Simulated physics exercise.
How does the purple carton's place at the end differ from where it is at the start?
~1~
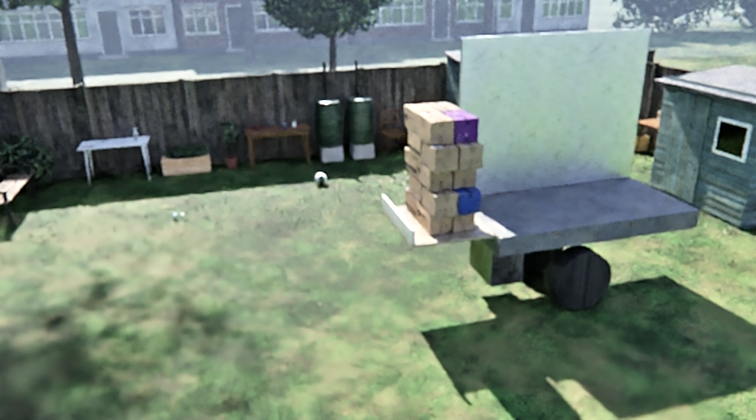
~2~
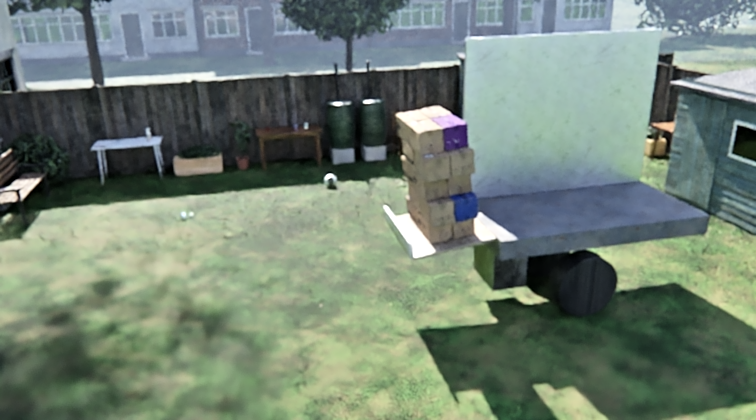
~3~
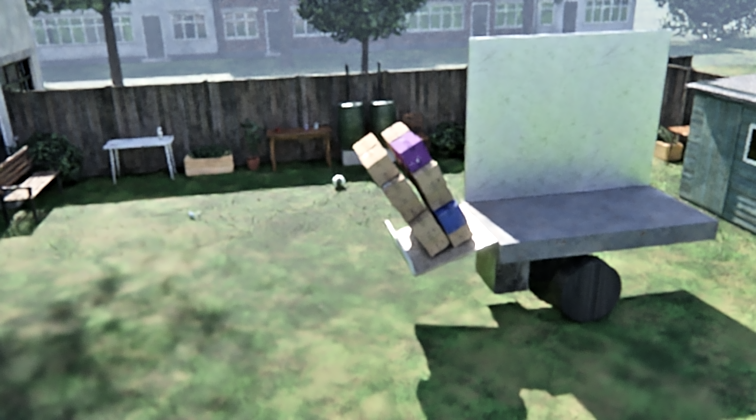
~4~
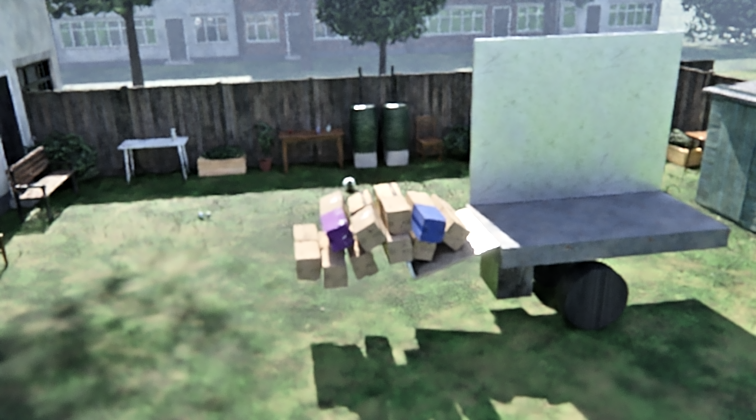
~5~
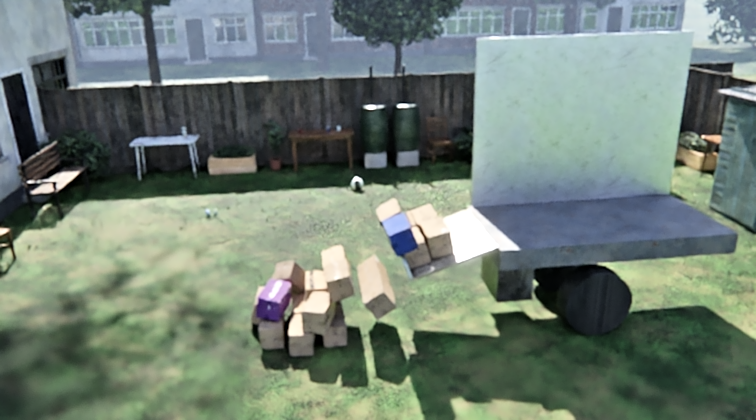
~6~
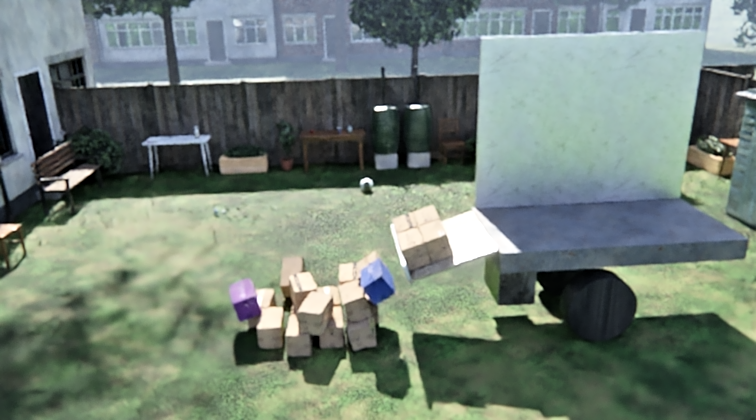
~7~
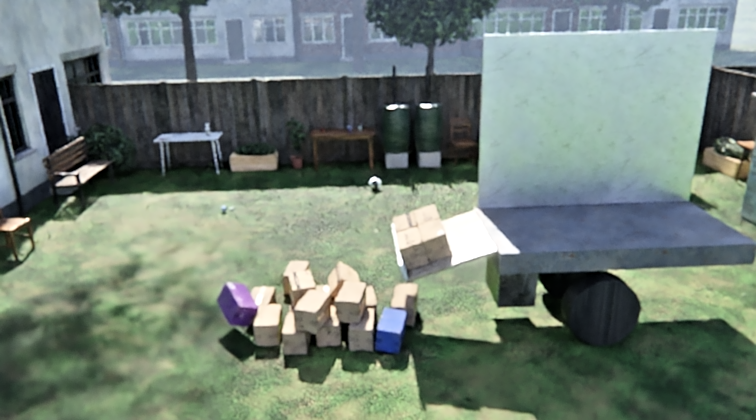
At the start the purple carton is at the top of the stack on the tail lift. By the end it lies on the grass at the left edge of the heap of fallen cartons.
The footage shows a stack of cartons on a lorry's tail lift in a yard as the platform tilts down and the stack topples left, most cartons, including the purple and blue ones, spilling into a heap on the grass while a few stay on the sloping platform.
